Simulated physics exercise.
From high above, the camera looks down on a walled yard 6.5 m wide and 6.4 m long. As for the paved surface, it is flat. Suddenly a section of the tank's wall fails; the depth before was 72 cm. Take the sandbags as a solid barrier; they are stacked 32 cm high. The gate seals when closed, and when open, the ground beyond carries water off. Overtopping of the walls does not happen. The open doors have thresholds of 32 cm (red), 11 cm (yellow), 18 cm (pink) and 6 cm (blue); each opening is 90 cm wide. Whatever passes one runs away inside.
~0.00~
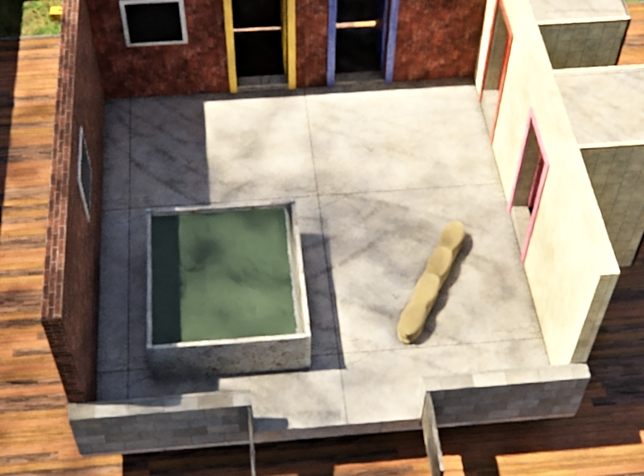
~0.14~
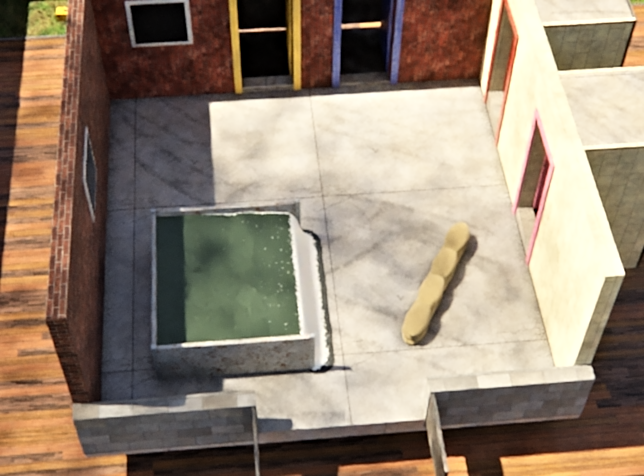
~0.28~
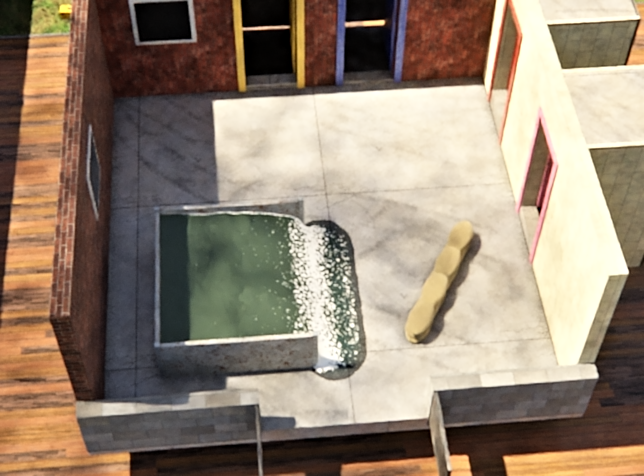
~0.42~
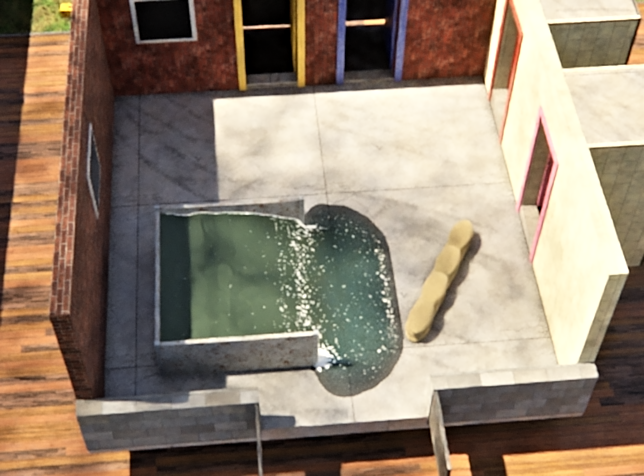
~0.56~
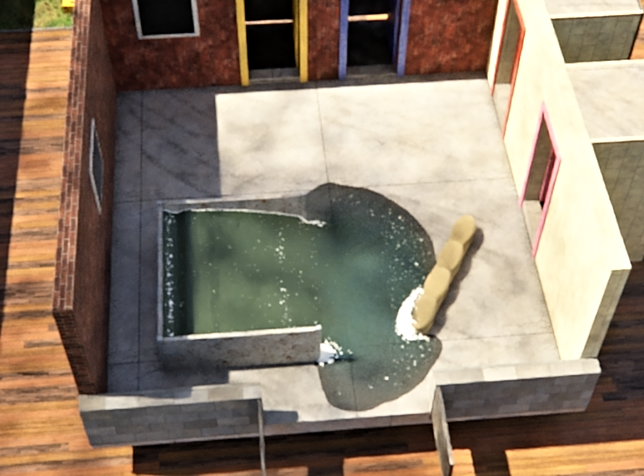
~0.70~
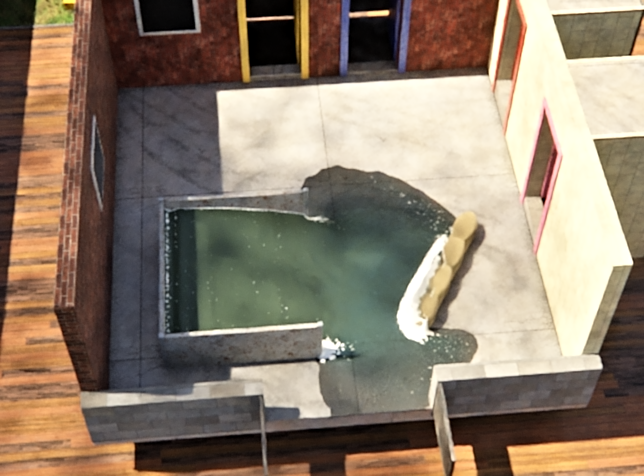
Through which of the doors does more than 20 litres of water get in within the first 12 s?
The red door does not let in more than 20 litres; the yellow door does not let in more than 20 litres; the pink door does not let in more than 20 litres; the blue door lets in more than 20 litres.
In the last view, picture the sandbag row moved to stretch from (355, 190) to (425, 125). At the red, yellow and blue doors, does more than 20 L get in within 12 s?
Then, at the red door it's not exceeded, at the yellow door it's not exceeded, at the blue door it's exceeded.
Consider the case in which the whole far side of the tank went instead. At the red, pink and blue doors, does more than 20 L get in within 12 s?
Note: Red short of the mark, pink short of the mark, blue beyond the mark.
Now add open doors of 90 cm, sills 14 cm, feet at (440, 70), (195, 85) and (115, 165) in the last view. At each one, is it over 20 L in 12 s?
First doorway gets there, second falls short, third falls short.
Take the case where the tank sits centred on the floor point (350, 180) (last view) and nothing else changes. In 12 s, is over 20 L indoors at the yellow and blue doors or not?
Yellow: Within limit; blue: Too much.
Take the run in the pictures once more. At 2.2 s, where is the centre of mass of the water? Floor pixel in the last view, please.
Close to (366, 263) in the last picture.
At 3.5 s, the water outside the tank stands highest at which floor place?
Look around (471, 71).
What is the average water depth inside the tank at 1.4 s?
About 36 cm.
After 1.4 s water covers 35 % of the floor and is deepest (48 cm) near (428, 286); red door not reached, yellow door not reached, pink door not reached, blue door not reached.
After 2.2 s water covers 45 % of the floor and is deepest (40 cm) near (428, 286); red door 23 cm at the sill, 0 L in, yellow door not reached, pink door 13 cm at the sill, 0 L in, blue door not reached.
After 3.5 s water covers 55 % of the floor and is deepest (36 cm) near (471, 71); red door 27 cm at the sill, 0 L in, yellow door 2 cm at the sill, 0 L in, pink door 16 cm at the sill, 1 L in, blue door 20 cm at the sill, 21 L in.
After 7.0 s water covers 85 % of the floor and is deepest (20 cm) near (140, 98); red door 11 cm at the sill, 0 L in, yellow door 10 cm at the sill, 1 L in, pink door 13 cm at the sill, 2 L in, blue door 13 cm at the sill, 172 L in.
After 12.0 s water covers 95 % of the floor and is deepest (15 cm) near (109, 417); red door 4 cm at the sill, 1 L in, yellow door 10 cm at the sill, 1 L in, pink door 6 cm at the sill, 2 L in, blue door 4 cm at the sill, 205 L in.
